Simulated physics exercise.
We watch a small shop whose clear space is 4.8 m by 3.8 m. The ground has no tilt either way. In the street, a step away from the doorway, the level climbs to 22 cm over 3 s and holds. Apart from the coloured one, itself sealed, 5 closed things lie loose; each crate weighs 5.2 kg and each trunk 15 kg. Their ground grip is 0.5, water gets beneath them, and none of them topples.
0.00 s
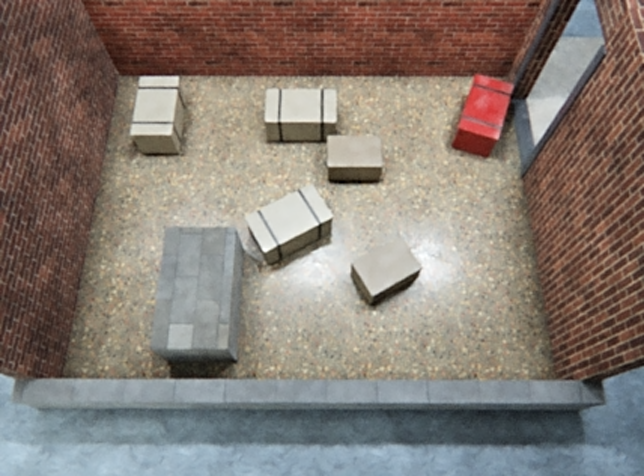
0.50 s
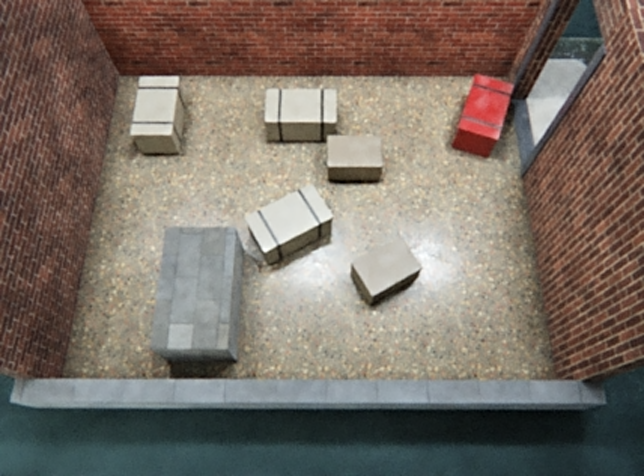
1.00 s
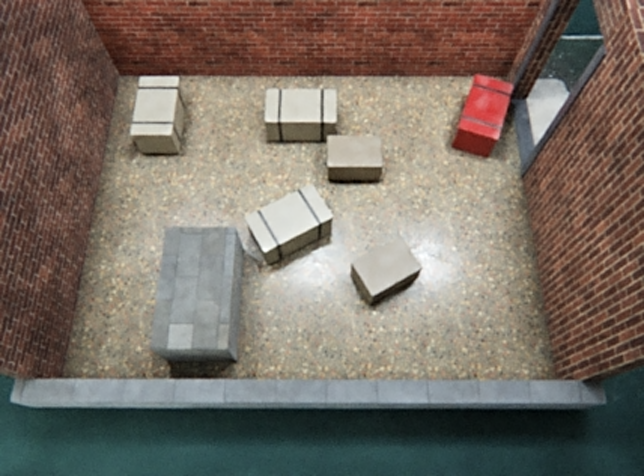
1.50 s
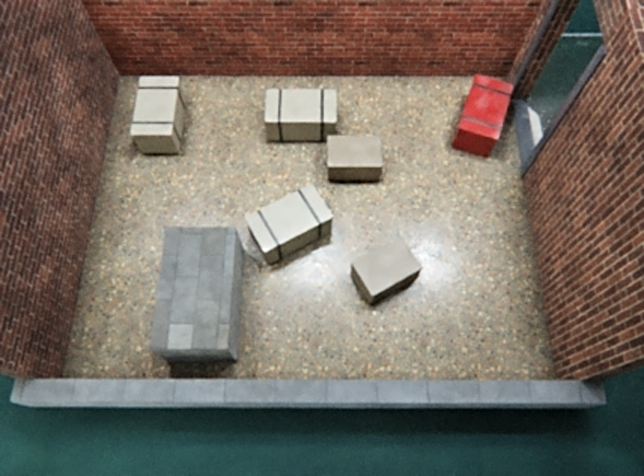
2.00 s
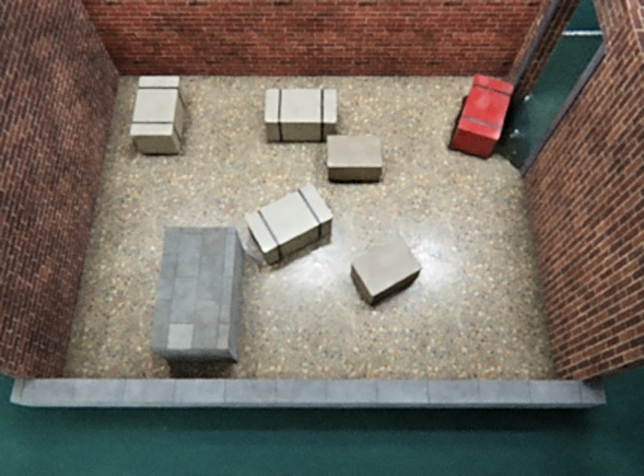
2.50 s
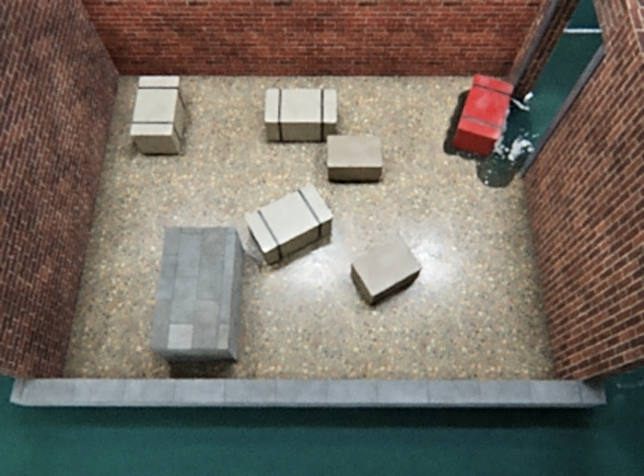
At first, a red trunk, several pale boxes and a large grey block sit on the dry floor of a brick-walled room, with pale ground outside. Dark green water then covers the ground outside and spreads through the doorway, splashing beside the red trunk, while nothing inside shifts.
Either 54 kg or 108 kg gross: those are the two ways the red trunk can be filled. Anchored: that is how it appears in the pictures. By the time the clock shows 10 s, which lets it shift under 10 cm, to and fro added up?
Just the bigger amount serves.
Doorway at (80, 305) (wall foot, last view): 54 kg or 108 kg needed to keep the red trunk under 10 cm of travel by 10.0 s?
For that position, the smaller mass succeeds.
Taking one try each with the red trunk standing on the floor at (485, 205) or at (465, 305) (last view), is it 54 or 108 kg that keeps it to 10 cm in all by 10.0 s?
For the first spot the lighter suffices, for the second the lighter suffices.
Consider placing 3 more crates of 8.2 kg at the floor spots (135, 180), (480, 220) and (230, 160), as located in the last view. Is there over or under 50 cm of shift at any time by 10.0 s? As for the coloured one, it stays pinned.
One by one: Not far enough, too far and not far enough.
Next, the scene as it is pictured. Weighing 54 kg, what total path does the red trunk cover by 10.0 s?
Some 120 centimetres of travel in total.
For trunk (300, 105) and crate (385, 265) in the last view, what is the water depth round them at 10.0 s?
3 and 8 cm.
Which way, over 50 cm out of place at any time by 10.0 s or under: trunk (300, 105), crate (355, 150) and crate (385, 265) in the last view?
Reading the three in turn gives not surpassed, surpassed and surpassed.
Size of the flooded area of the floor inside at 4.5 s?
Some 7.5 m2 of it.
After 3.5 s the red trunk would be 16 cm from its start with 54 kg and 0 cm from its start with 108 kg; 9 cm of water round it then.
After 4.5 s the red trunk would be 57 cm from its start with 54 kg and 0 cm from its start with 108 kg; 9 cm of water round it then.
After 7.0 s the red trunk would be 95 cm from its start with 54 kg and 0 cm from its start with 108 kg; 9 cm of water round it then.
After 10.0 s the red trunk would be 119 cm from its start with 54 kg and 0 cm from its start with 108 kg; 10 cm of water round it then.
